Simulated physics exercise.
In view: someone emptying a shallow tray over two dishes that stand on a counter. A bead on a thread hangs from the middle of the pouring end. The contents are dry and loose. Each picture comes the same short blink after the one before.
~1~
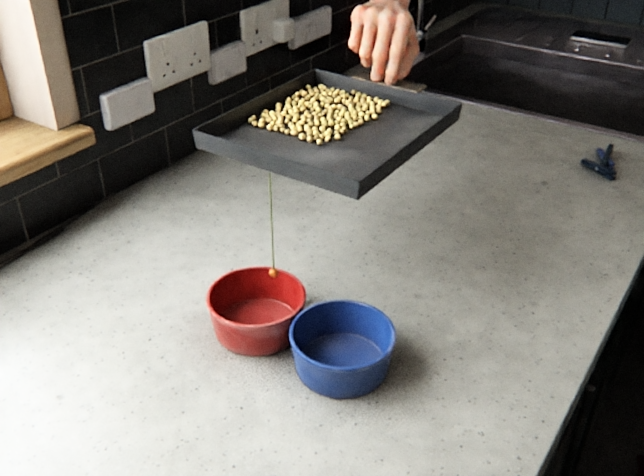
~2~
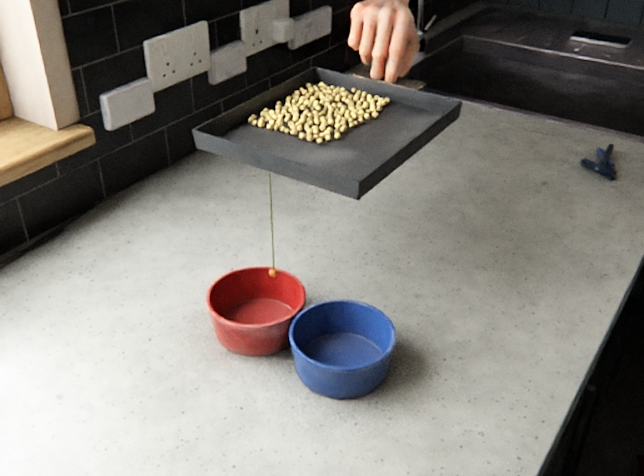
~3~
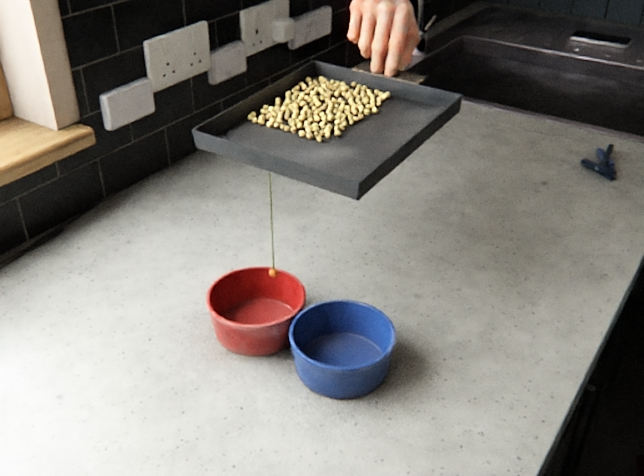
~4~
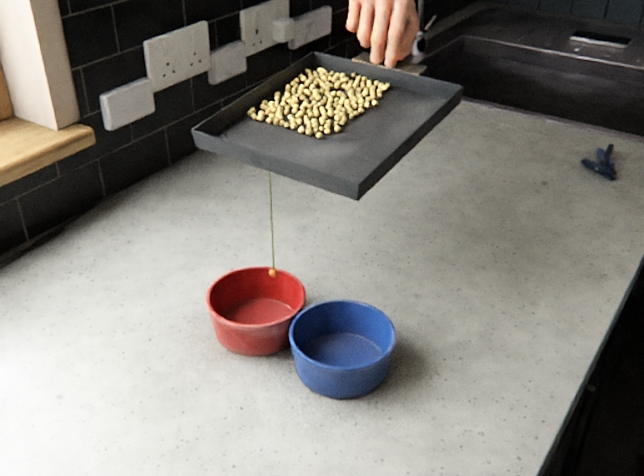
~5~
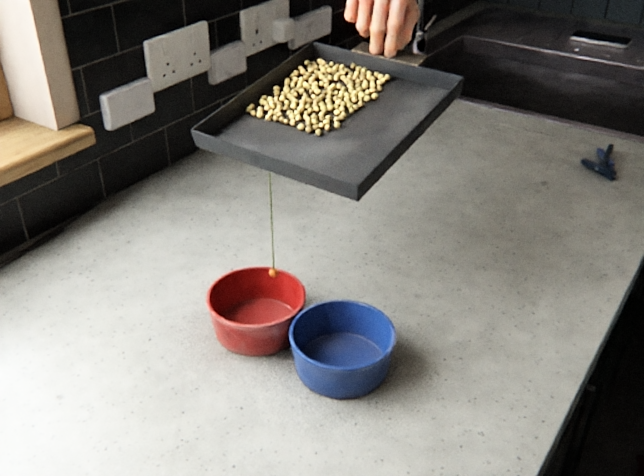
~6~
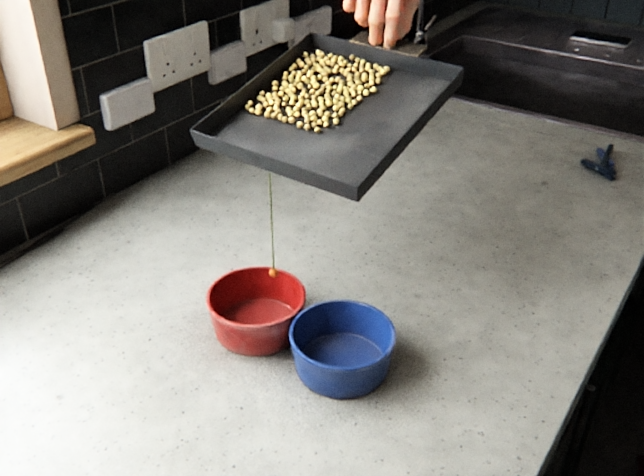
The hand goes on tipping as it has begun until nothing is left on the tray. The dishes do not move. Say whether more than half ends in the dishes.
Together they catch over half.
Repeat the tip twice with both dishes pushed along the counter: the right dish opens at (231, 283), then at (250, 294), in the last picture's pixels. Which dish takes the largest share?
The first try: The right one. The second: The right-hand dish.
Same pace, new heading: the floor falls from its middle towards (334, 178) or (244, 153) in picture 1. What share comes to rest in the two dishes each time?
Roughly 90 per cent, and 0 per cent.
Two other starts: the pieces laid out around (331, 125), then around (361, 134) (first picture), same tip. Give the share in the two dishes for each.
Roughly 70 per cent, and 70 per cent.
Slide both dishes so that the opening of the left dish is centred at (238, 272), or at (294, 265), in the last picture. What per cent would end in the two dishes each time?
In turn 40 and 0 in a hundred.
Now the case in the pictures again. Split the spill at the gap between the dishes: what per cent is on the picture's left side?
Roughly 100 in a hundred.
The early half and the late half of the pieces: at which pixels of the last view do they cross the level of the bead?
At about (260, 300), then at (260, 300).
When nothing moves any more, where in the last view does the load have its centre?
Close to (253, 336).
Soon, tray tipped steeply; nearly all on the tray; a stray few in the right dish.
A while on, tray tipped right over; nearly all on the tray; a stray few in the right dish; a stray few in the air.
Towards the end, tray tipped past a quarter turn; about a quarter in the right dish; about a third in the left dish; about a third outside both.
Finally, tray tipped past a quarter turn; about a quarter in the right dish; about a third in the left dish; about a third outside both.
